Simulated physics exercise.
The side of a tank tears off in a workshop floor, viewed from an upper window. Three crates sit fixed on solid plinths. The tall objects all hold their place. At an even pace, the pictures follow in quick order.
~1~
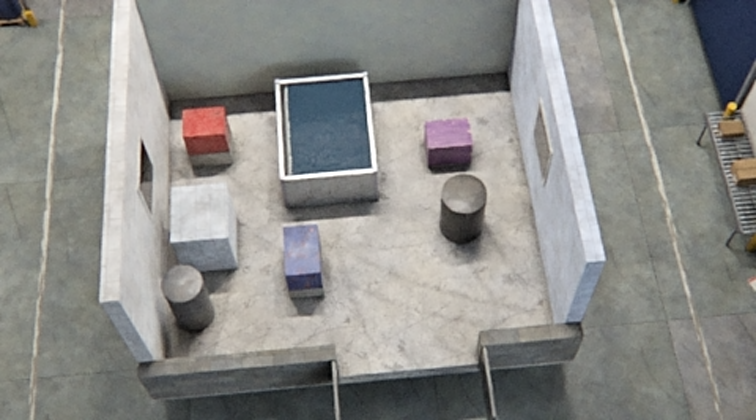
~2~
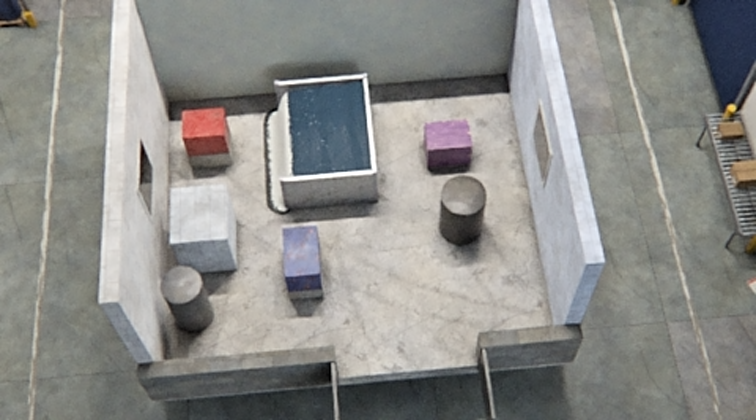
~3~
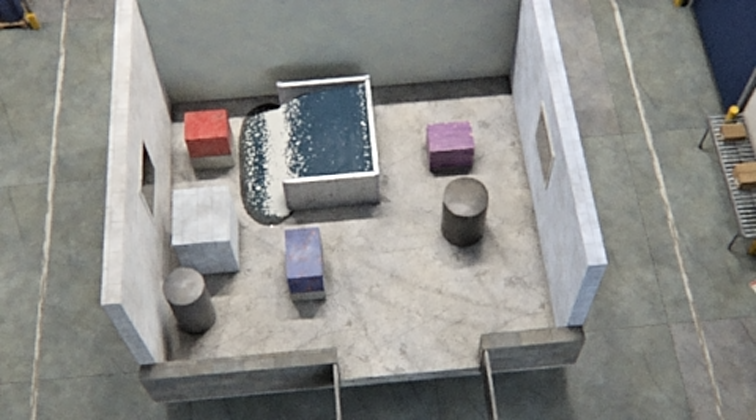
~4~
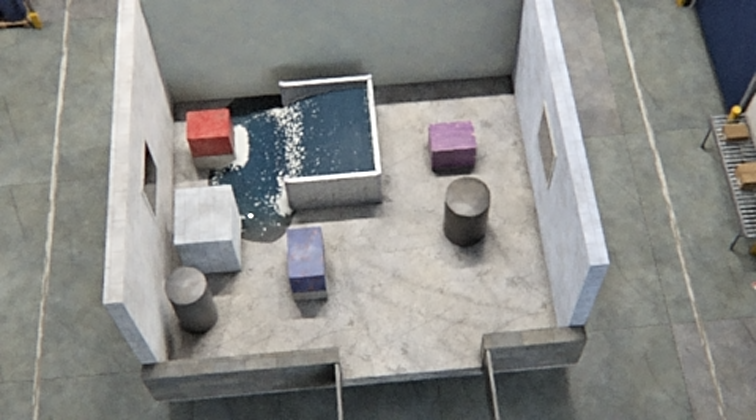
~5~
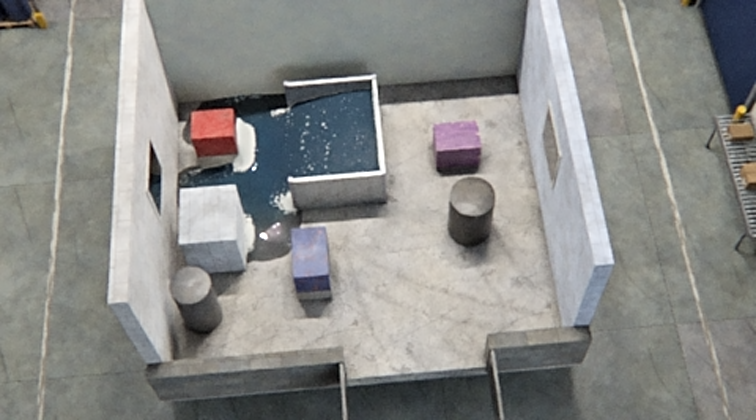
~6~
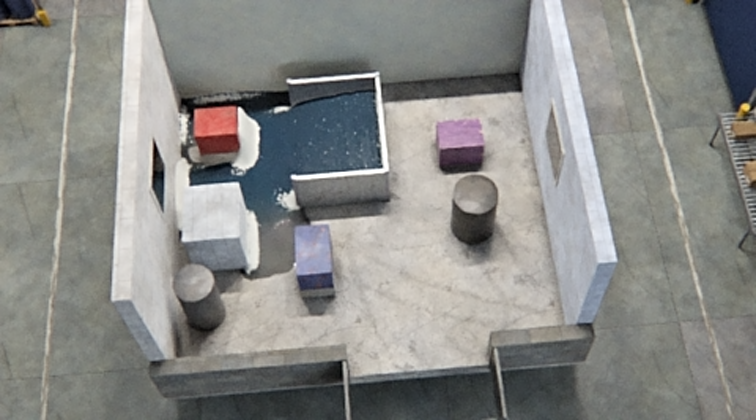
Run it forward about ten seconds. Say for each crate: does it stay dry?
Red crate: No, it gets wet; blue crate: Yes, it stays dry; purple crate: No, it gets wet.
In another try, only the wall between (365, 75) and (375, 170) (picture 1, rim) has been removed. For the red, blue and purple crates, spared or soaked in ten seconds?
The red crate is untouched, the blue crate is untouched and the purple crate is flooded.
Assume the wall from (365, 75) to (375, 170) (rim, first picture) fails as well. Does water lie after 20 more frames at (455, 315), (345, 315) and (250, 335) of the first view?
In the order given, the spots are swamped, swamped and not soaked.
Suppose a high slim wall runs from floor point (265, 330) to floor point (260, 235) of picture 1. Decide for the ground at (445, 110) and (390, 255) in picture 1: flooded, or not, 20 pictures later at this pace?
As listed: Covered, flooded.
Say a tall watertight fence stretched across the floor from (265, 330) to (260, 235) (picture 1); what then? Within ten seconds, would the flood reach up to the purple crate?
Looking at it, the purple one gets reached in the end.
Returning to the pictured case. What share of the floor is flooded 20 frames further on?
Around 60 percent.
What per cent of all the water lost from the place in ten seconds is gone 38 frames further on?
Roughly 45 %.
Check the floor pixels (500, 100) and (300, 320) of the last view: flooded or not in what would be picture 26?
Taking the two points in turn, the first is waterlogged and the second is waterlogged.
A moment on, water covers 30 % of the floor; the red crate water round its plinth, the blue crate water round its plinth, the purple crate not reached.
Next, water covers 40 % of the floor; the red crate water round its plinth, the blue crate water round its plinth, the purple crate not reached.
Then, water covers 60 % of the floor; the red crate water round its plinth, the blue crate water round its plinth, the purple crate not reached.
Later, water covers 90 % of the floor; the red crate water round its plinth, the blue crate water round its plinth, the purple crate water round its plinth.
In the end, water covers 100 % of the floor; the red crate was topped, the blue crate stayed above the water, the purple crate was topped.
